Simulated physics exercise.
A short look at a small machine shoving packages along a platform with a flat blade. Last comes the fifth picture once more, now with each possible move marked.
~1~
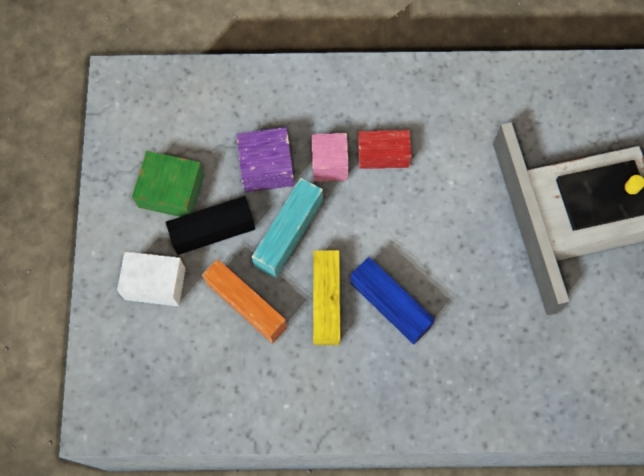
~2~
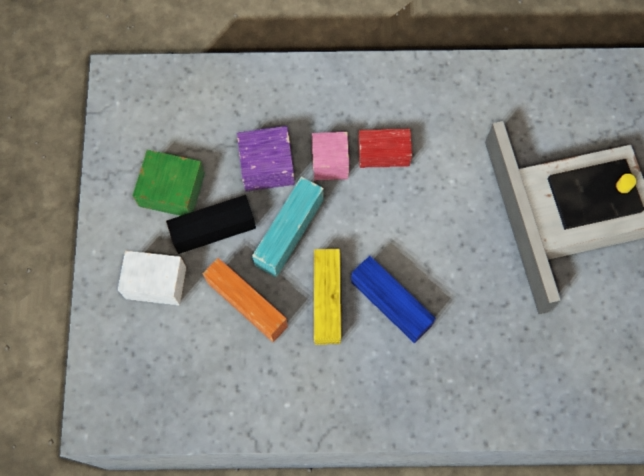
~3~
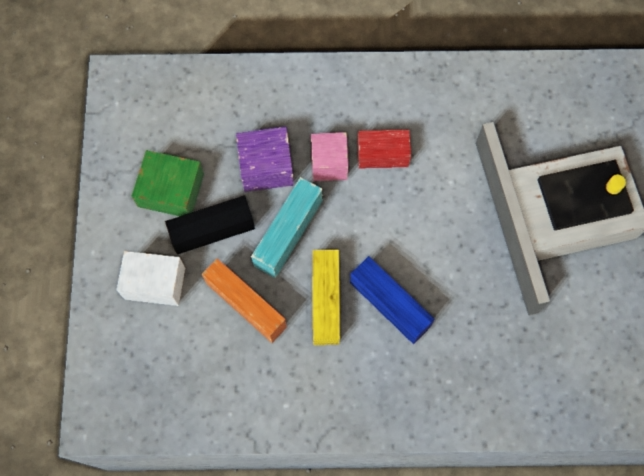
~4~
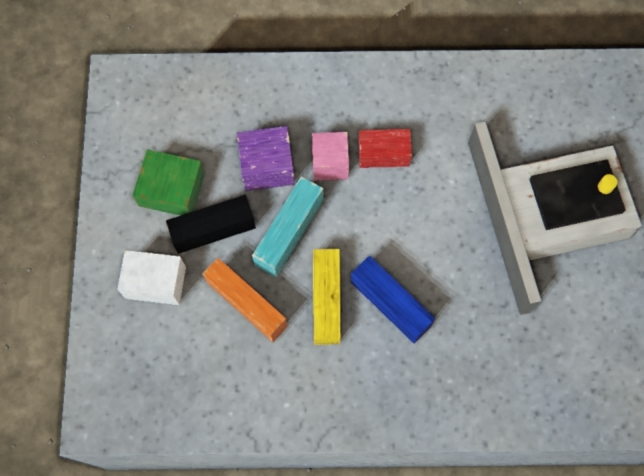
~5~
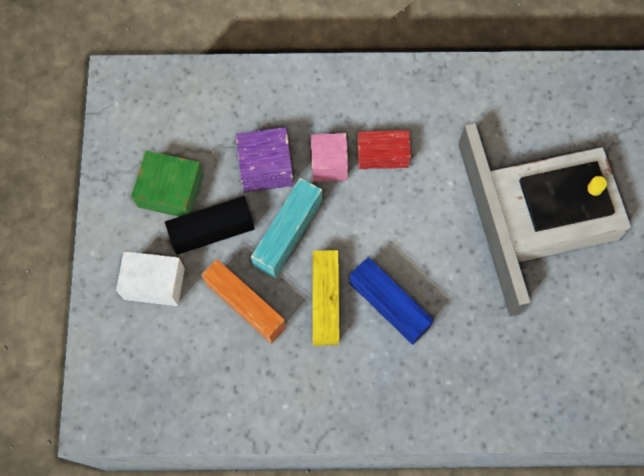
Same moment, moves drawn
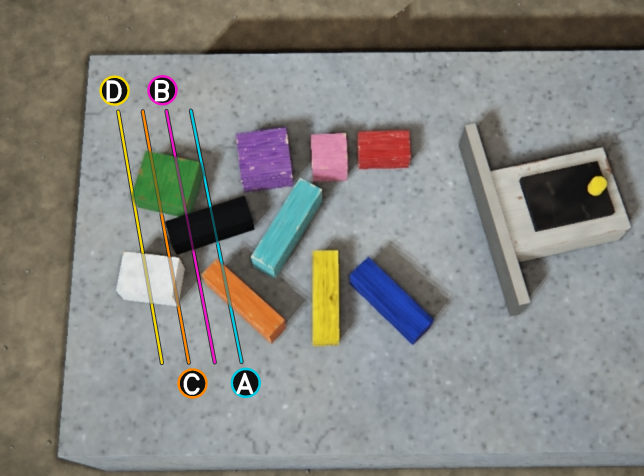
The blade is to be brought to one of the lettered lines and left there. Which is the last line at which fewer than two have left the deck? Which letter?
At A, and not beyond.
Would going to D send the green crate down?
Yes.
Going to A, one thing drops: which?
It is the green crate.
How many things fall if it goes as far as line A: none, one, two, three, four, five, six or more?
One.
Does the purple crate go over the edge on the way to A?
By then, no.
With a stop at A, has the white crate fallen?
No.
On the marked copy, A at (215, 230); B at (189, 231); C at (165, 231); D at (139, 231).
Following A. Soon after the start, robot (459, 198); red crate (342, 154); pink crate (301, 161).
Later, robot (358, 199); green crate (113, 200); purple crate (161, 163).
In the end, robot (280, 200); green crate over the edge; purple crate (87, 164); one fallen.
As for the rest, B drops two; C drops three; D drops four.
